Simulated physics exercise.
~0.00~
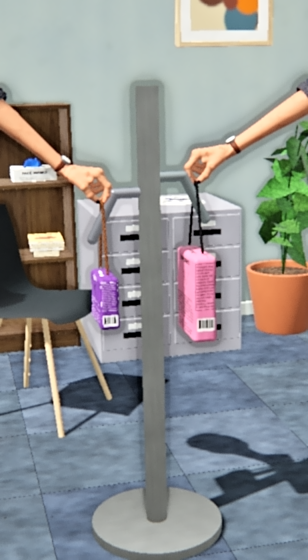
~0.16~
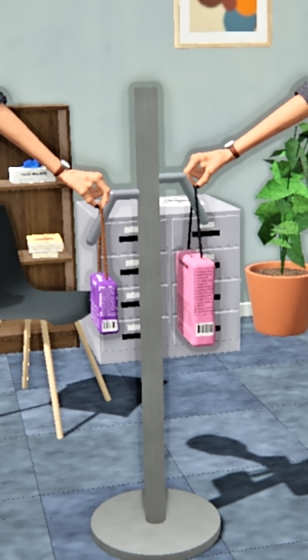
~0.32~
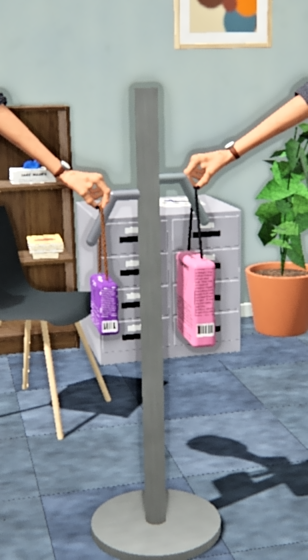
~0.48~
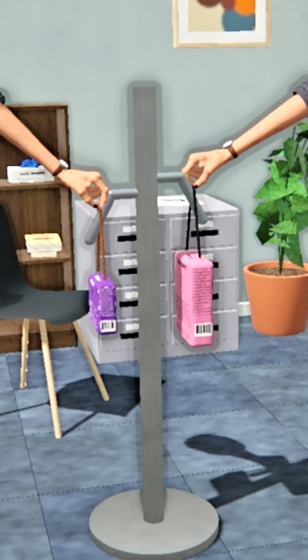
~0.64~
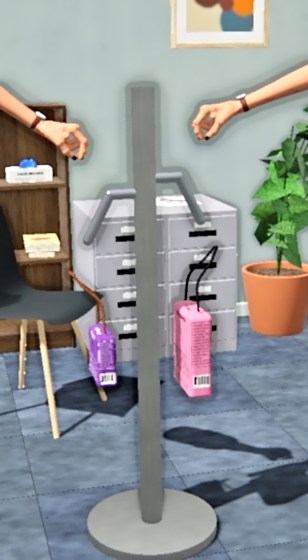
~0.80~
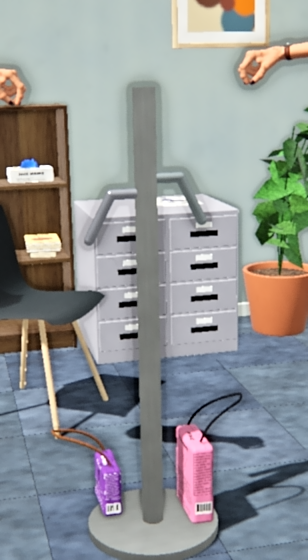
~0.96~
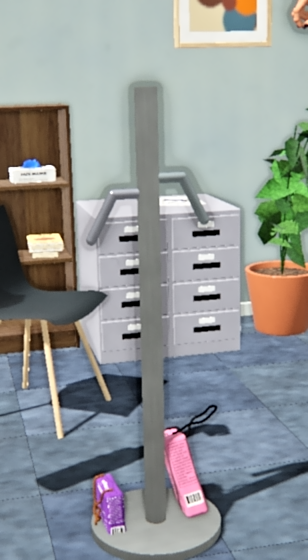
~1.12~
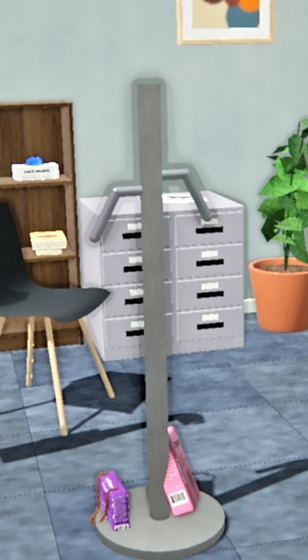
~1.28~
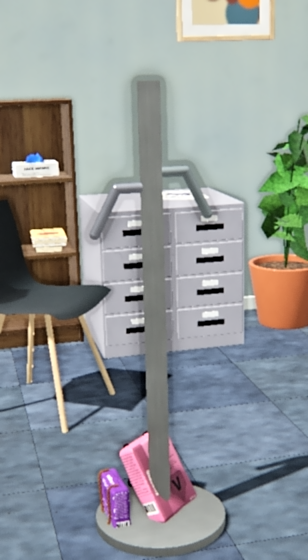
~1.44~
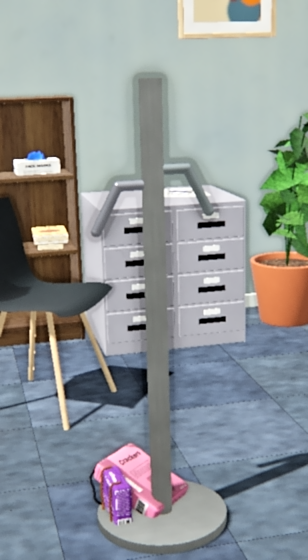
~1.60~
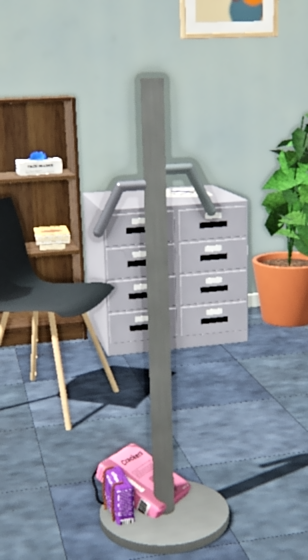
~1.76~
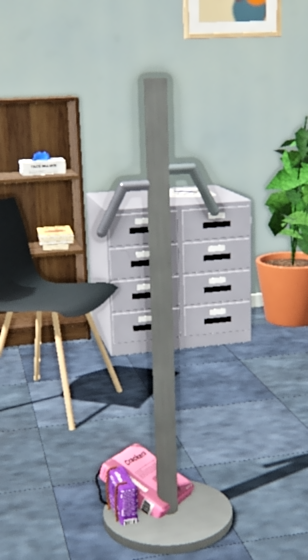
At first, two hands reach in from either side of a grey coat stand, holding a purple pouch by its loop at the left peg and a pink bag by its loop at the right. Both hands then let go and draw back out of view. The pouch and the bag drop together, staying upright as they fall past the pegs to the foot of the stand. The purple pouch settles upright on the round base, while the pink bag leans, then tips over to the left behind the pole. It ends lying on its side beside the pouch, with both pegs empty.
